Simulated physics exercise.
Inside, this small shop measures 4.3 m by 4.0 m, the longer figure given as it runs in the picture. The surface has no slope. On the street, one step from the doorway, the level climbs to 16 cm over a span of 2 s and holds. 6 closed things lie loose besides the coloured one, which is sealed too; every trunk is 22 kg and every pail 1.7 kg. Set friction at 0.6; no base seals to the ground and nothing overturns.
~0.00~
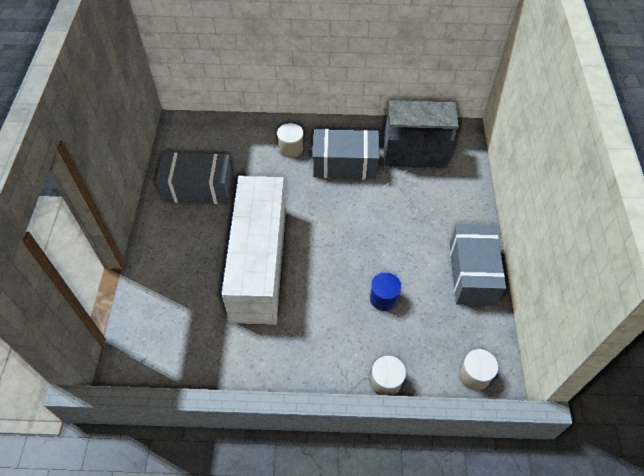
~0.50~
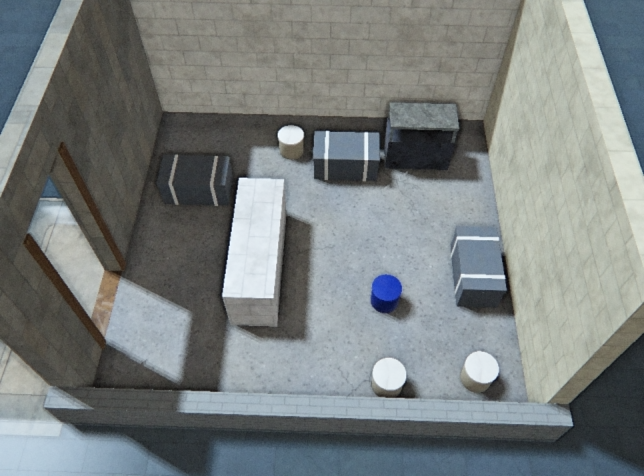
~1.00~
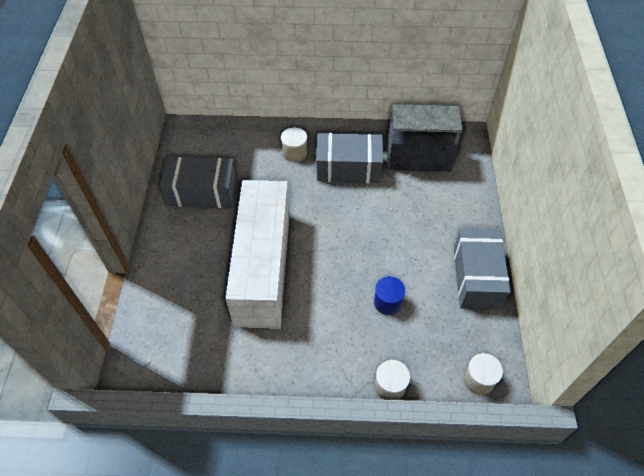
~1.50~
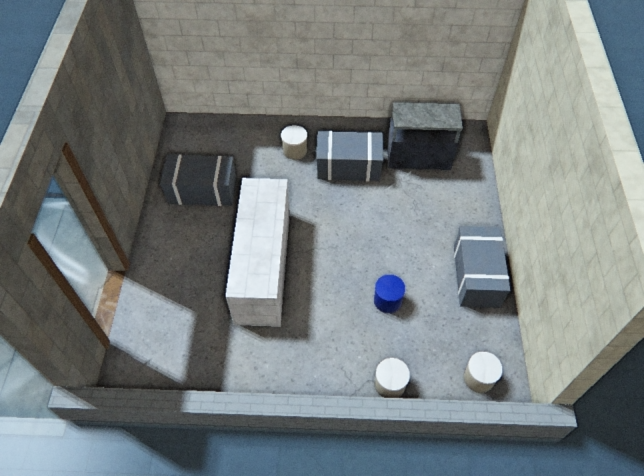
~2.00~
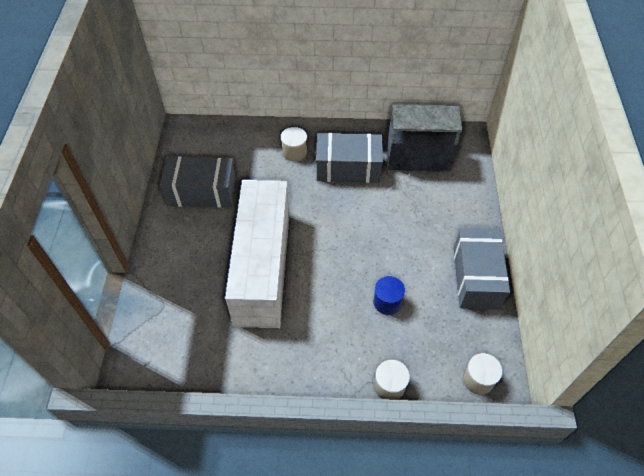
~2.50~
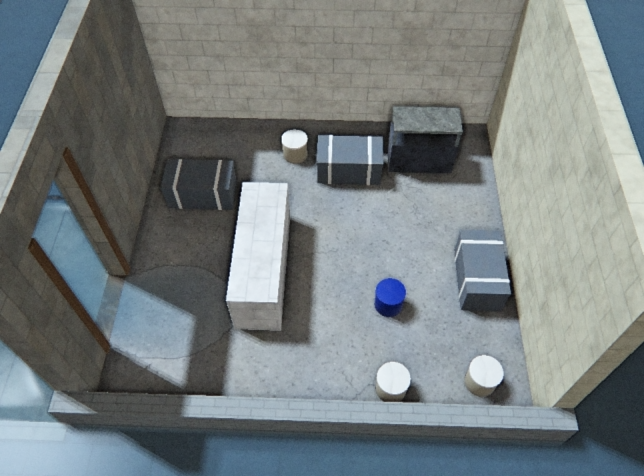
Small walled shop seen from above, water covering the street outside and spreading in through the left doorway, trunks and pails staying still.
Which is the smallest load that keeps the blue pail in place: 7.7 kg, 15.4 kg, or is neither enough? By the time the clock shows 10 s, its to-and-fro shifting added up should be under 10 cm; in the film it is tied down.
7.7 kg is enough.
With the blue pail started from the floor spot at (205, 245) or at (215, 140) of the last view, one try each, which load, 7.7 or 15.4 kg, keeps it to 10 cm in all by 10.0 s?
In turn: The smaller is enough; either load holds.
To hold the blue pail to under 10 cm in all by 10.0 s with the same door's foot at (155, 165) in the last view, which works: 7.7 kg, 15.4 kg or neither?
The small mass already works.
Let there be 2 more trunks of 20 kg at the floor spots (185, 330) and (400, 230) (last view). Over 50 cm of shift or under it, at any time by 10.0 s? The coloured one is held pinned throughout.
Beyond, below.
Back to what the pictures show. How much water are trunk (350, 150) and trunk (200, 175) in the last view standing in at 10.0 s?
Depth approx. 2 cm / 5 cm.
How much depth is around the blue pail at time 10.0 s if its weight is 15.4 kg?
3 cm, roughly.
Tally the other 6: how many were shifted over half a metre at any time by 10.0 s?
All told, that gives 2.
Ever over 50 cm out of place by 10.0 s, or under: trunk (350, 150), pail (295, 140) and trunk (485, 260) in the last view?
In that order: Short of it, more, less.
After 3.5 s the blue pail would be 0 cm from its start with 7.7 kg and 0 cm from its start with 15.4 kg; 0 cm of water round it then.
After 4.5 s the blue pail would be 0 cm from its start with 7.7 kg and 0 cm from its start with 15.4 kg; 0 cm of water round it then.
After 7.0 s the blue pail would be 0 cm from its start with 7.7 kg and 0 cm from its start with 15.4 kg; 2 cm of water round it then.
After 10.0 s the blue pail would be 0 cm from its start with 7.7 kg and 0 cm from its start with 15.4 kg; 3 cm of water round it then.
